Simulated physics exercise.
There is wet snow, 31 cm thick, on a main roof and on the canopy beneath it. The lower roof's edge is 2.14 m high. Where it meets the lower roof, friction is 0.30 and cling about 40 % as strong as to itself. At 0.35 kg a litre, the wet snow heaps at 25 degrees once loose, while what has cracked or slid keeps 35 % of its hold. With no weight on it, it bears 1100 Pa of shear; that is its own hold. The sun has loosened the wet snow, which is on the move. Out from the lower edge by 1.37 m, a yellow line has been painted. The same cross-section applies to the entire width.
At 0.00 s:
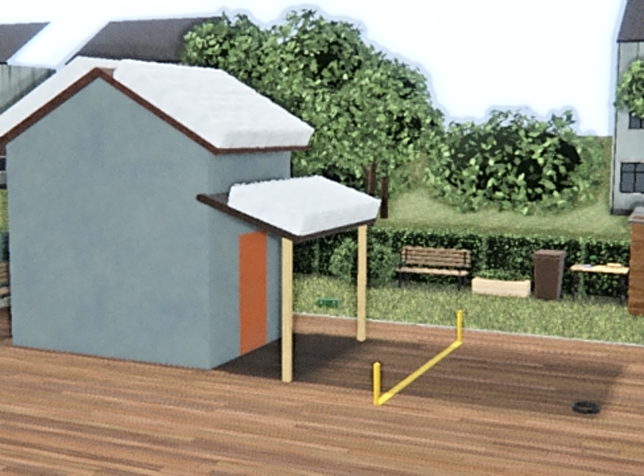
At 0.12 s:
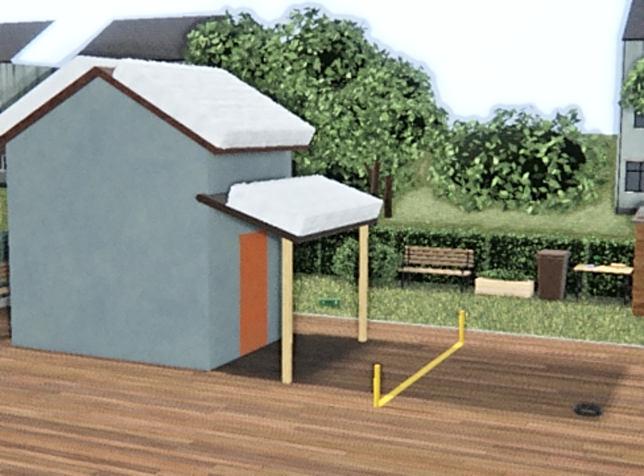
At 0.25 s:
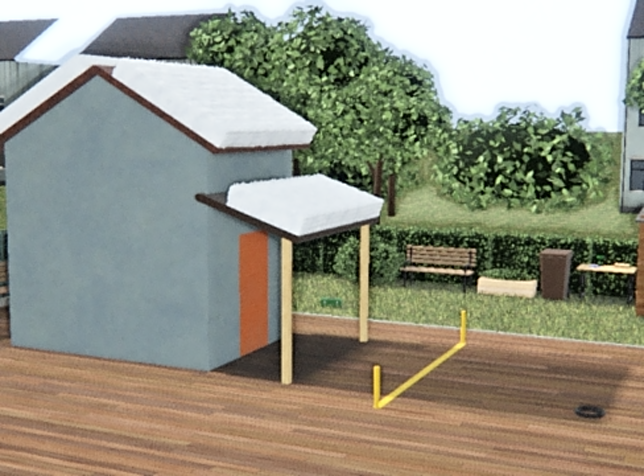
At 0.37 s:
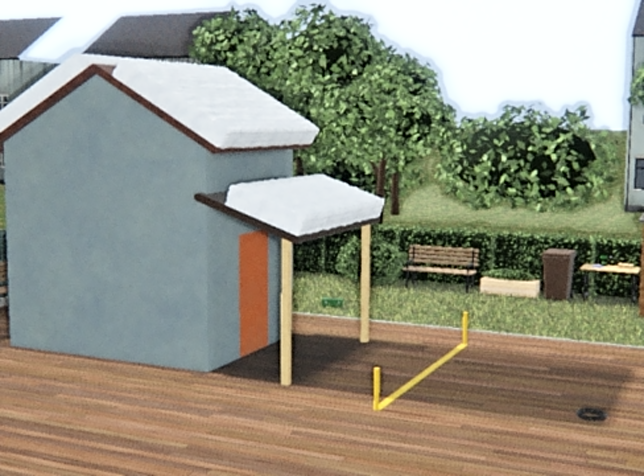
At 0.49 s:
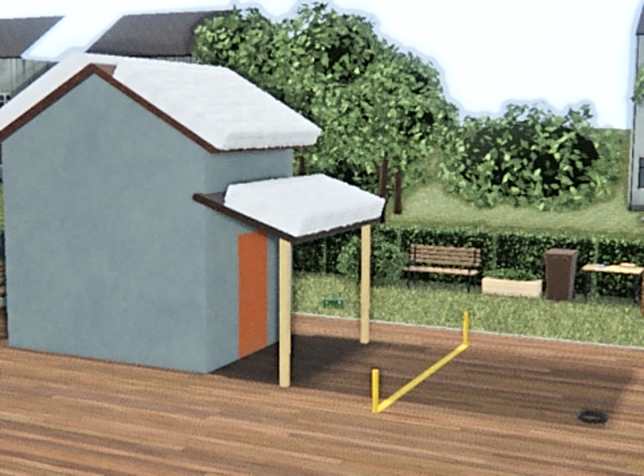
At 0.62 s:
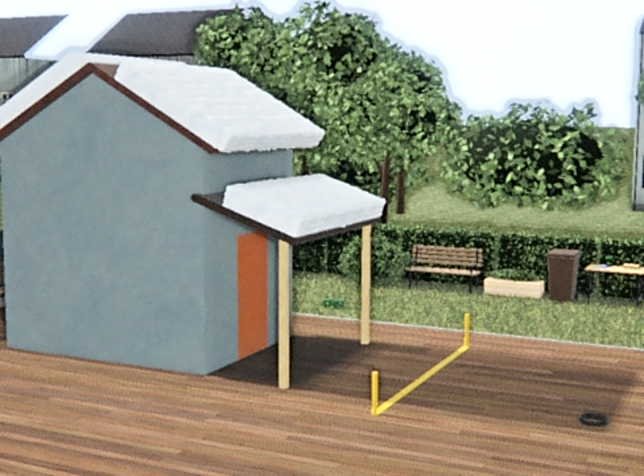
The snow on the main roof of the blue-gray shed crept slightly down to the right, its edge just poking past the eave above the snow-covered canopy, while everything on the deck stayed still.
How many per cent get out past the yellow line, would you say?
I would say 7 percent.
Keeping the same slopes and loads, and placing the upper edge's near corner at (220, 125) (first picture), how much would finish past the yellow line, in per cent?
I'd put it at close to 25 percent.
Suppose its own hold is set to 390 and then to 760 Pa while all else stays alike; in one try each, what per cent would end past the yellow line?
First 50 %, second 25 %.
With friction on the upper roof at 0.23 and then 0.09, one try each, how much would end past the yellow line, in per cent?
Roughly 25 per cent first, roughly 35 per cent second.
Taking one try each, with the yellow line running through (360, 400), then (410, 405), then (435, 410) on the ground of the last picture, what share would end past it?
First try around 18 per cent, second around 2 per cent, third around 0 per cent.
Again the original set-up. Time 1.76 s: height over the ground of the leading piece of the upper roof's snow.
About 2.6 m.
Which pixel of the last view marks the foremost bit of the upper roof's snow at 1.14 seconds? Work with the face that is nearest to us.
About (255, 181).
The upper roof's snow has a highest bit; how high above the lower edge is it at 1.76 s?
It sits some 1.8 m above the lower edge at that time.
By 1.14 s, none is below the lower edge and 0 % is past the line.
By 1.76 s, none is below the lower edge and 0 % is past the line.
By 2.38 s, none is below the lower edge and 0 % is past the line.
By 3.00 s, 28 % is below the lower edge and 0 % is past the line.
By 4.90 s, at the end, 54 % is below the lower edge and 7 % is past the line.
